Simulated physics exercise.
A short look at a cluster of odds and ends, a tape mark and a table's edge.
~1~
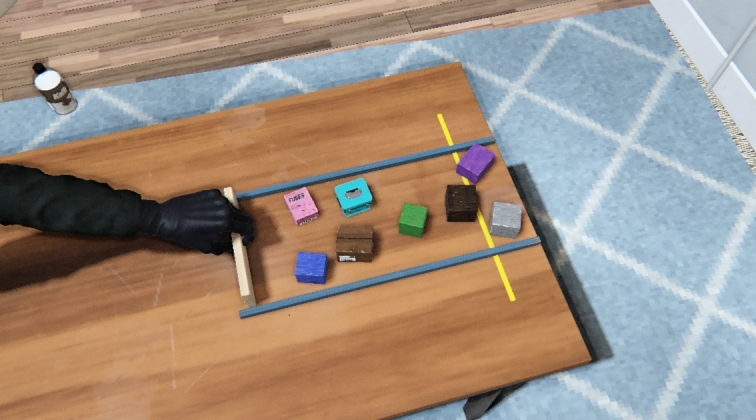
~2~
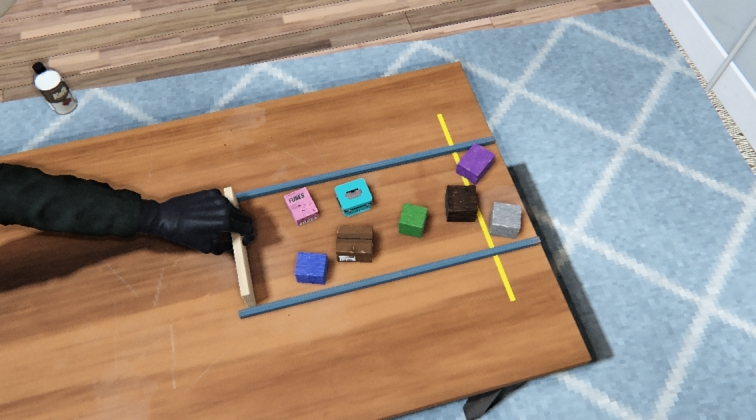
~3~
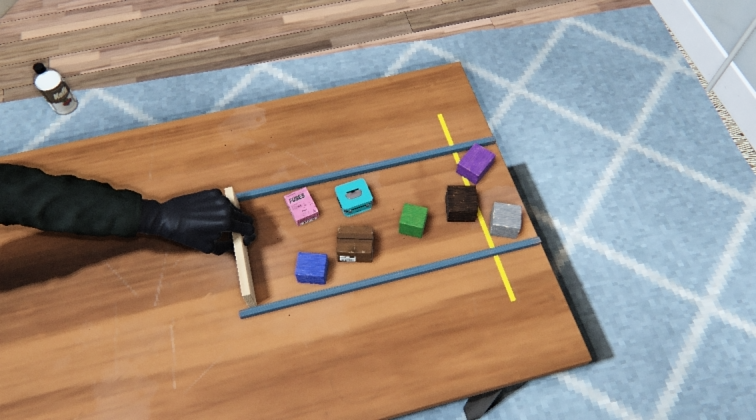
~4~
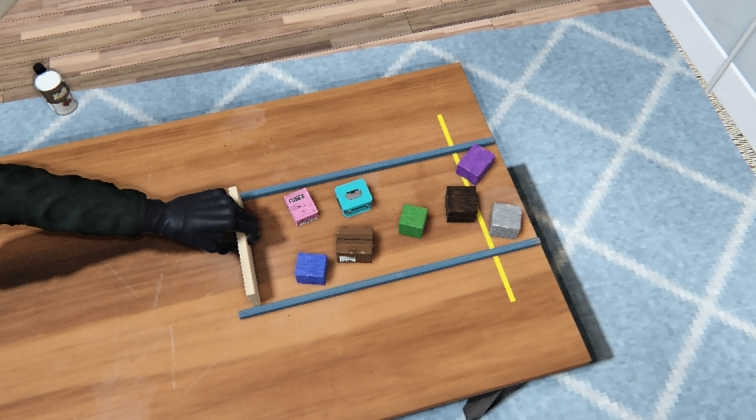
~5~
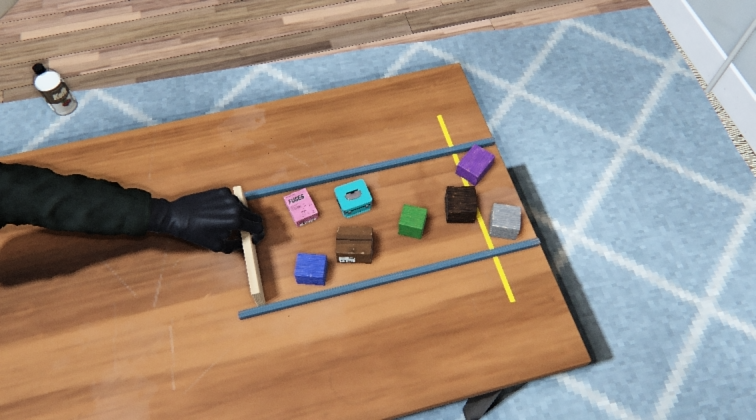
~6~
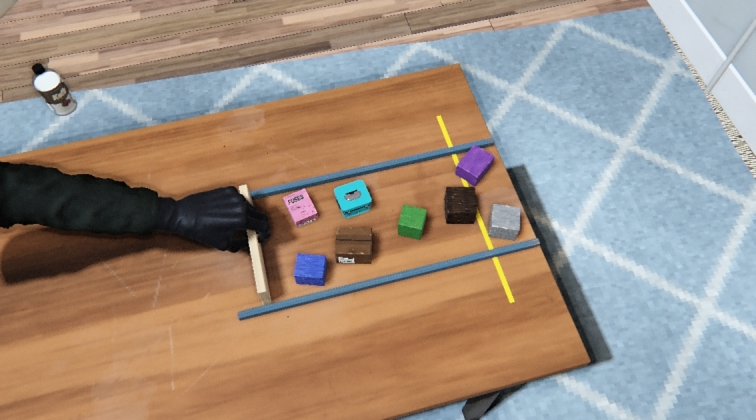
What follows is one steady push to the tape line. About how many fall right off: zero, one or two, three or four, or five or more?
The number that fall off is three or four.
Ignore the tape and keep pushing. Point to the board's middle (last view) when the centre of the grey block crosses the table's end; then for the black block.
At (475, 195) for the grey block; at (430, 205) for the black block.
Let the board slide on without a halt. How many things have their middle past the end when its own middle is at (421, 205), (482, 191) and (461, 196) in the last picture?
It would be 0, 5 and 3.
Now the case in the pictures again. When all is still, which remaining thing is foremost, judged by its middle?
It is the grey block.
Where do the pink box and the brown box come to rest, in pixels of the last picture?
First (473, 169), then (511, 192).
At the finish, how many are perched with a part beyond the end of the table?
3 of them.
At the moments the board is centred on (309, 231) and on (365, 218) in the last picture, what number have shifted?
At the one place 3, at the other 6.
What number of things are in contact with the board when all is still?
It touches 2.
Early on, none off yet; grey block at rest near (504, 222); purple block at rest near (475, 165); black block at rest near (460, 205).
A while later, none off yet; grey block at rest near (504, 222); purple block at rest near (475, 165); black block travelled about its own width near (481, 196).
Further along, none off yet; grey block travelled a little near (515, 222); purple block travelled about its own width near (500, 158); black block leaning well over near (525, 174).
Finally, the number that fall off is three or four; lost, green block, black block and purple block.
